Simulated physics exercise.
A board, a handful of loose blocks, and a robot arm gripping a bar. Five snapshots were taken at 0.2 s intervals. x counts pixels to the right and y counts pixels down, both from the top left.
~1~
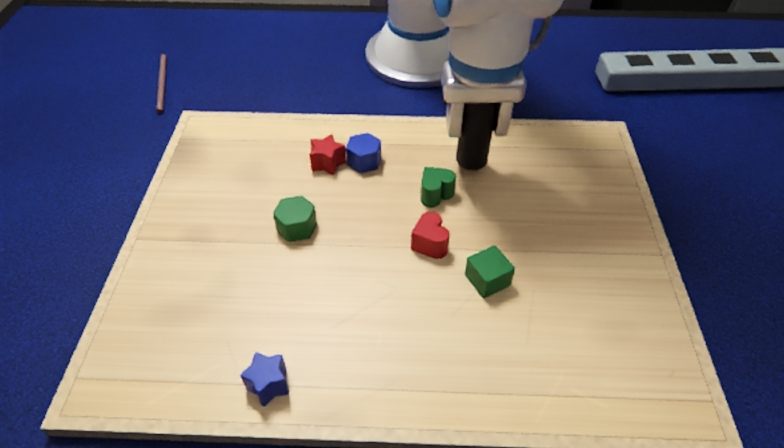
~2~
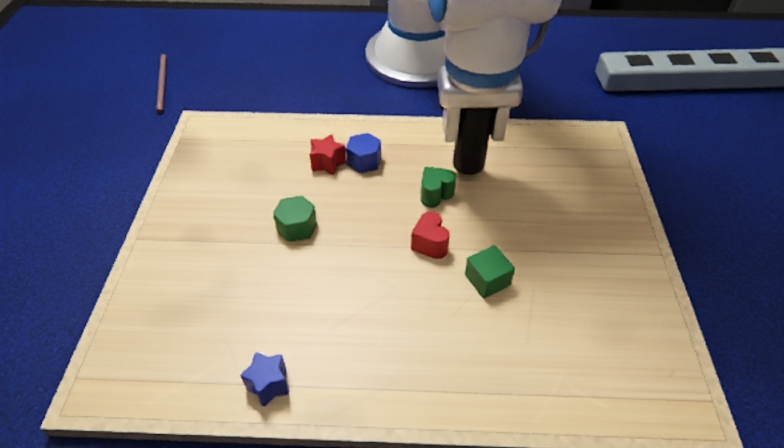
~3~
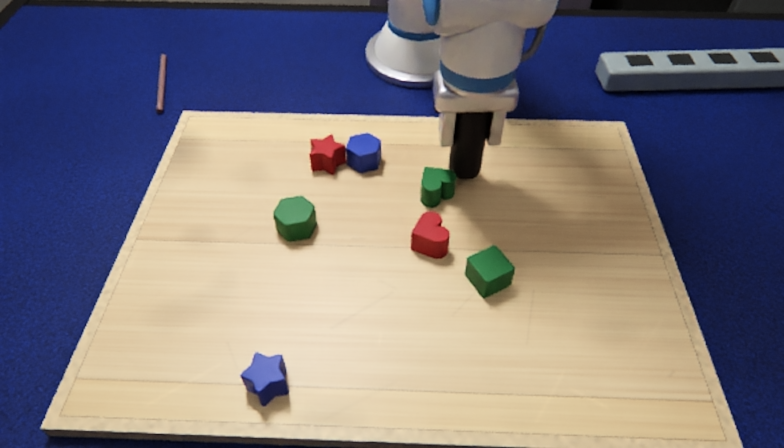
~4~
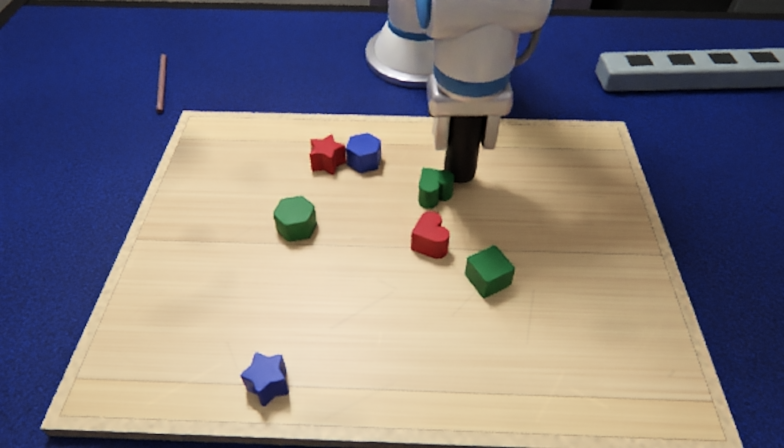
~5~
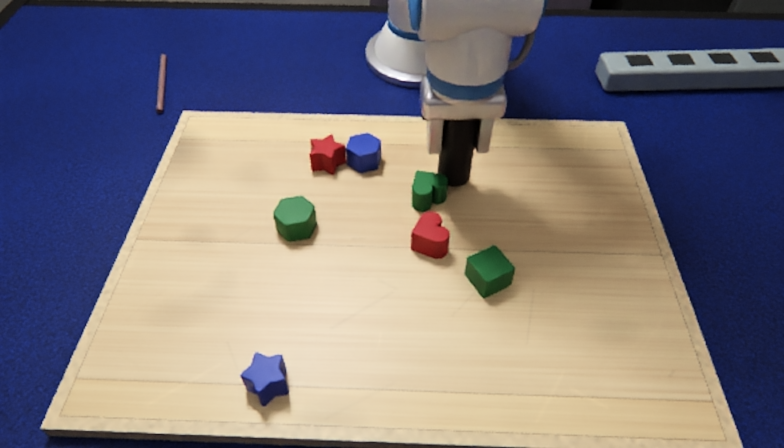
A robot arm gripping a dark bar moves slowly down and to the left across a wooden board scattered with coloured blocks. The bar comes up beside the green heart block, then nudges it slightly to the left, while the red heart, the stars and the other blocks stay still.
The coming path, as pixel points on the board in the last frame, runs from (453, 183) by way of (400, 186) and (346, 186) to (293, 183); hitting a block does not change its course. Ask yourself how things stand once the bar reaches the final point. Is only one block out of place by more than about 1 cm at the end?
My answer is yes.
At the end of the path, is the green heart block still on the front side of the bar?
My answer is no.
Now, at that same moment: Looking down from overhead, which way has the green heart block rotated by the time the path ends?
Prediction: Counterclockwise.
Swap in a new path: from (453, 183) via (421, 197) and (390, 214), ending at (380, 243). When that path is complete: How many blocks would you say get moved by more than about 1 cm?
It's going to be one.
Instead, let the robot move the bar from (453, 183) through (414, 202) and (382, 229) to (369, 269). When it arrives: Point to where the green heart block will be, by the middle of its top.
That would be at about pixel (341, 224).
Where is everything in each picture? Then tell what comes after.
Tip of the bar (472, 160), middles of tops, red star block (326, 145), blue hexagonal block (364, 143), green heart block (437, 177), in the first frame.
Bar (469, 164), nothing pushed, in the second frame.
Bar (465, 169), nothing pushed, in the third frame.
Bar (460, 172), green heart block (435, 178), in the fourth frame.
Bar (454, 175), red star block (326, 145), blue hexagonal block (364, 143), green heart block (428, 181), in the fifth frame.
On the path given first. One third of the way, bar (398, 178); green heart block (392, 195), turned 75° anticlockwise.
Two thirds of the way, bar (345, 179); green heart block (391, 195), turned 85° anticlockwise.
At the end, bar (292, 175); red star block (322, 143), turned 20° clockwise; blue hexagonal block unmoved; green heart block (391, 195), turned 85° anticlockwise.
